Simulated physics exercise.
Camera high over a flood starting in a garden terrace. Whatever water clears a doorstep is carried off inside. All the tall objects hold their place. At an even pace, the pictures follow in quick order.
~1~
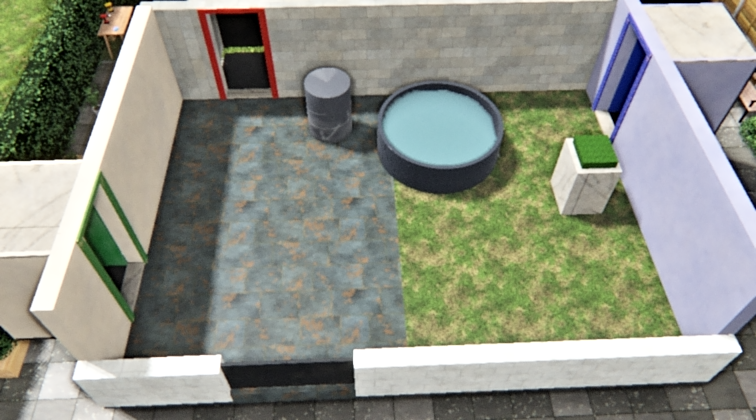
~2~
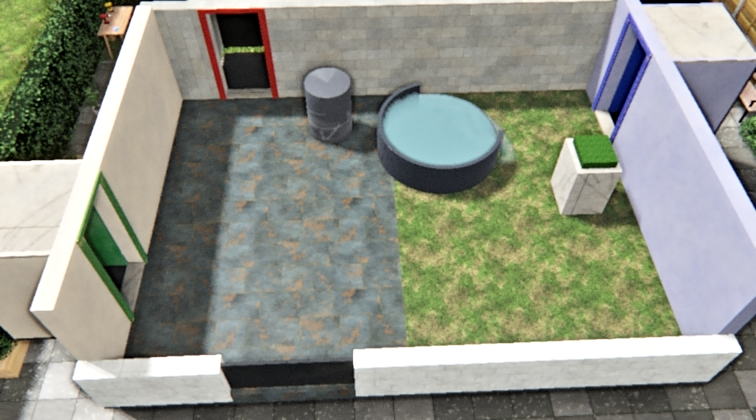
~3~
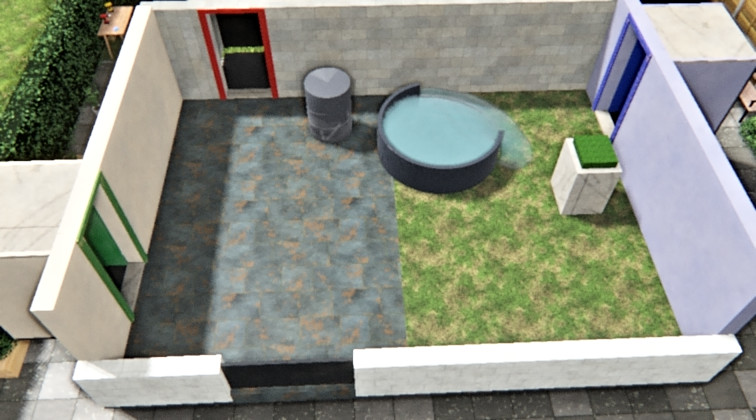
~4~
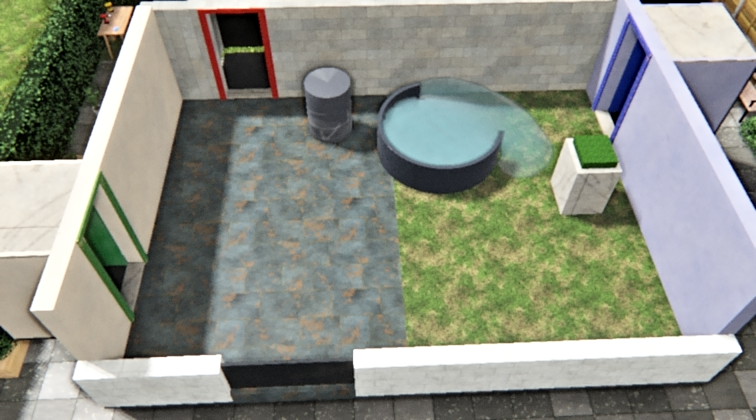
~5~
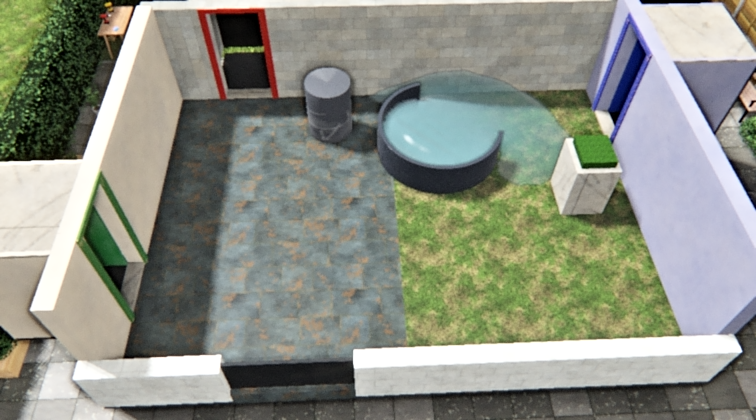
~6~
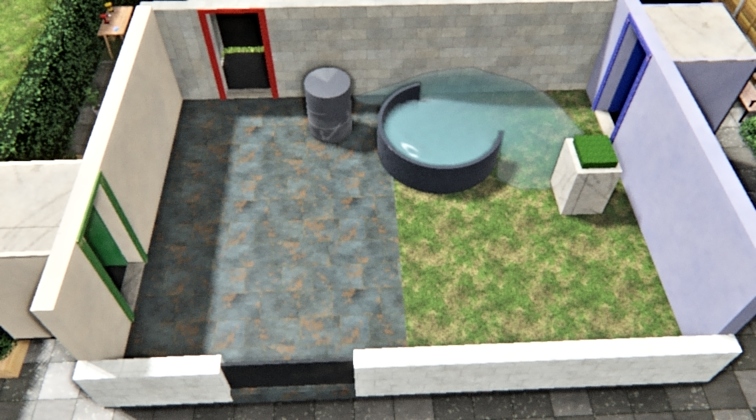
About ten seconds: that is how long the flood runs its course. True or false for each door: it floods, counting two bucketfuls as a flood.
Green door - false; blue door - true; red door - false.
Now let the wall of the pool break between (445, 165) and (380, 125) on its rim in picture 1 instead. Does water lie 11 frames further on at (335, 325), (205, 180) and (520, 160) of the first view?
In the order given: Swamped, swamped and untouched.
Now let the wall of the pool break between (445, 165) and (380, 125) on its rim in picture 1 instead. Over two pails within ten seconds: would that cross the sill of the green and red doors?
To my mind the green door tops the limit, and the red door tops the limit.
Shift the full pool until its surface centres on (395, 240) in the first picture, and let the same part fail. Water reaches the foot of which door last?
The green door.
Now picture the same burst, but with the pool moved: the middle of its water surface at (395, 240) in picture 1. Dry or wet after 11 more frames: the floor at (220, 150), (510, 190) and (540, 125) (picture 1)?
Bone-dry, soaked, soaked.
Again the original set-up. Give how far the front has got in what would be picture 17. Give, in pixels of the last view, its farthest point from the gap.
I'd go with roughly (237, 110).
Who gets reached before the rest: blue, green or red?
The blue one.
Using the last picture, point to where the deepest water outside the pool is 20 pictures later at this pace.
I'd point to (586, 177).
A moment on, water covers 20 % of the floor; the green door not reached, the blue door under two buckets in, the red door not reached.
Next, water covers 20 % of the floor; the green door not reached, the blue door far over two buckets in, the red door wet at the sill, nothing in.
Then, water covers 30 % of the floor; the green door not reached, the blue door far over two buckets in, the red door wet at the sill, nothing in.
Later, water covers 55 % of the floor; the green door not reached, the blue door far over two buckets in, the red door wet at the sill, nothing in.
In the end, water covers 85 % of the floor; the green door wet at the sill, nothing in, the blue door far over two buckets in, the red door wet at the sill, nothing in.
